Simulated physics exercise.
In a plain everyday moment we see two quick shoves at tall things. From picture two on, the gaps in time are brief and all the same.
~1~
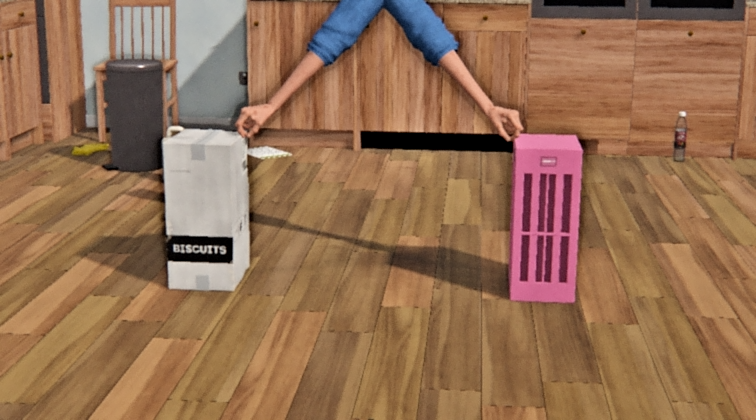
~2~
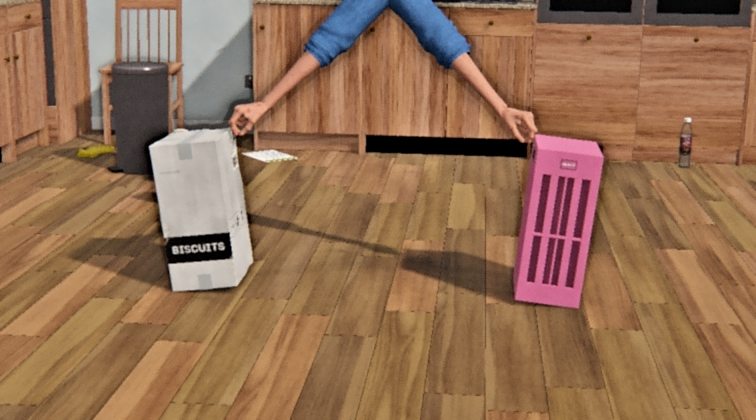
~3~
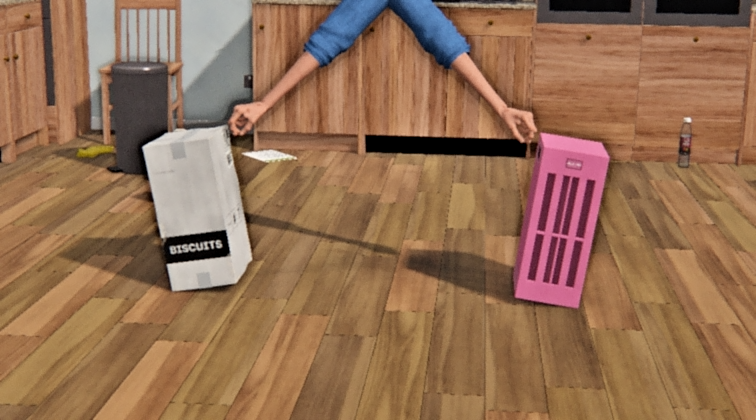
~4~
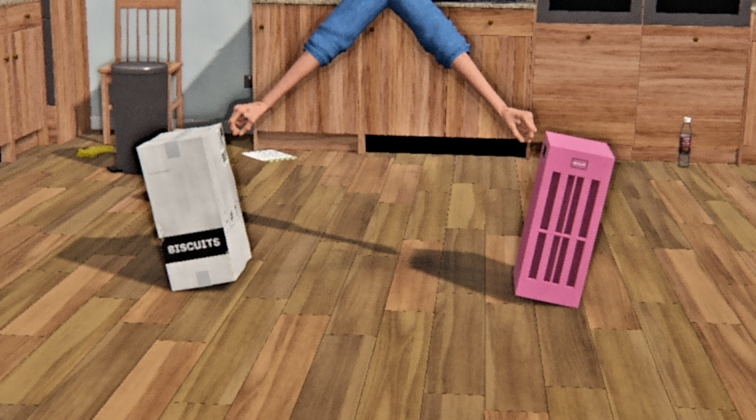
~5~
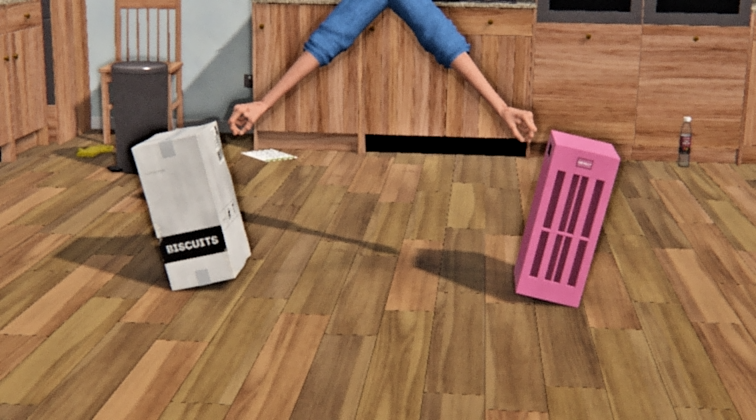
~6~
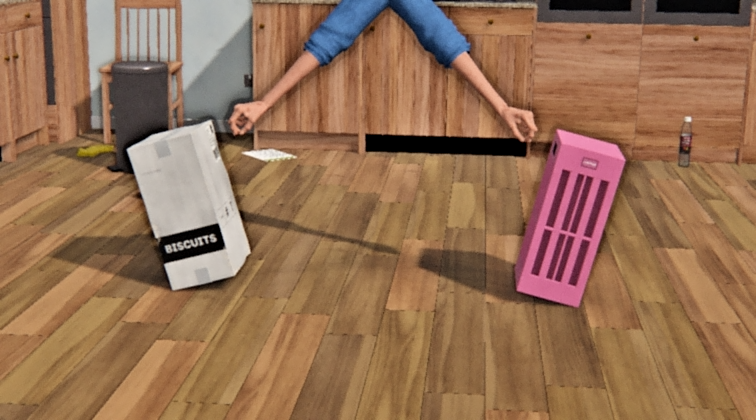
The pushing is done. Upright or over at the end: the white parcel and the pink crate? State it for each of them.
What happens is the white parcel ends up on its side while the pink crate ends up on its side.
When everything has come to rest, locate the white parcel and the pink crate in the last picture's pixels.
The first one ends at (111, 245), the second at (654, 269).
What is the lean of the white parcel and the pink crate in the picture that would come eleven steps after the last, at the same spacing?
Angles from vertical: 35° then 30°.
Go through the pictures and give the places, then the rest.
White parcel (209, 208) upright; pink crate (543, 217) upright, in the first frame.
White parcel (204, 208) 7° off upright; pink crate (556, 220) 6° off upright, in the second frame.
White parcel (200, 207) 10° off upright; pink crate (559, 219) 8° off upright, in the third frame.
White parcel (197, 205) 12° off upright; pink crate (562, 218) 10° off upright, in the fourth frame.
White parcel (194, 204) 14° off upright; pink crate (565, 218) 12° off upright, in the fifth frame.
White parcel (192, 204) 16° off upright; pink crate (567, 217) 14° off upright, in the sixth frame.
Then, 0.22 s on from there, white parcel 34° off upright near (167, 203); pink crate 30° off upright near (591, 218).
Then, 0.42 s on from there, white parcel 58° off upright near (137, 214); pink crate 52° off upright near (621, 228).
Then, 0.56 s on from there, white parcel on its side near (109, 246); pink crate on its side near (651, 258).
In the end, the white parcel topples, near (111, 245); the pink crate topples, near (654, 269).
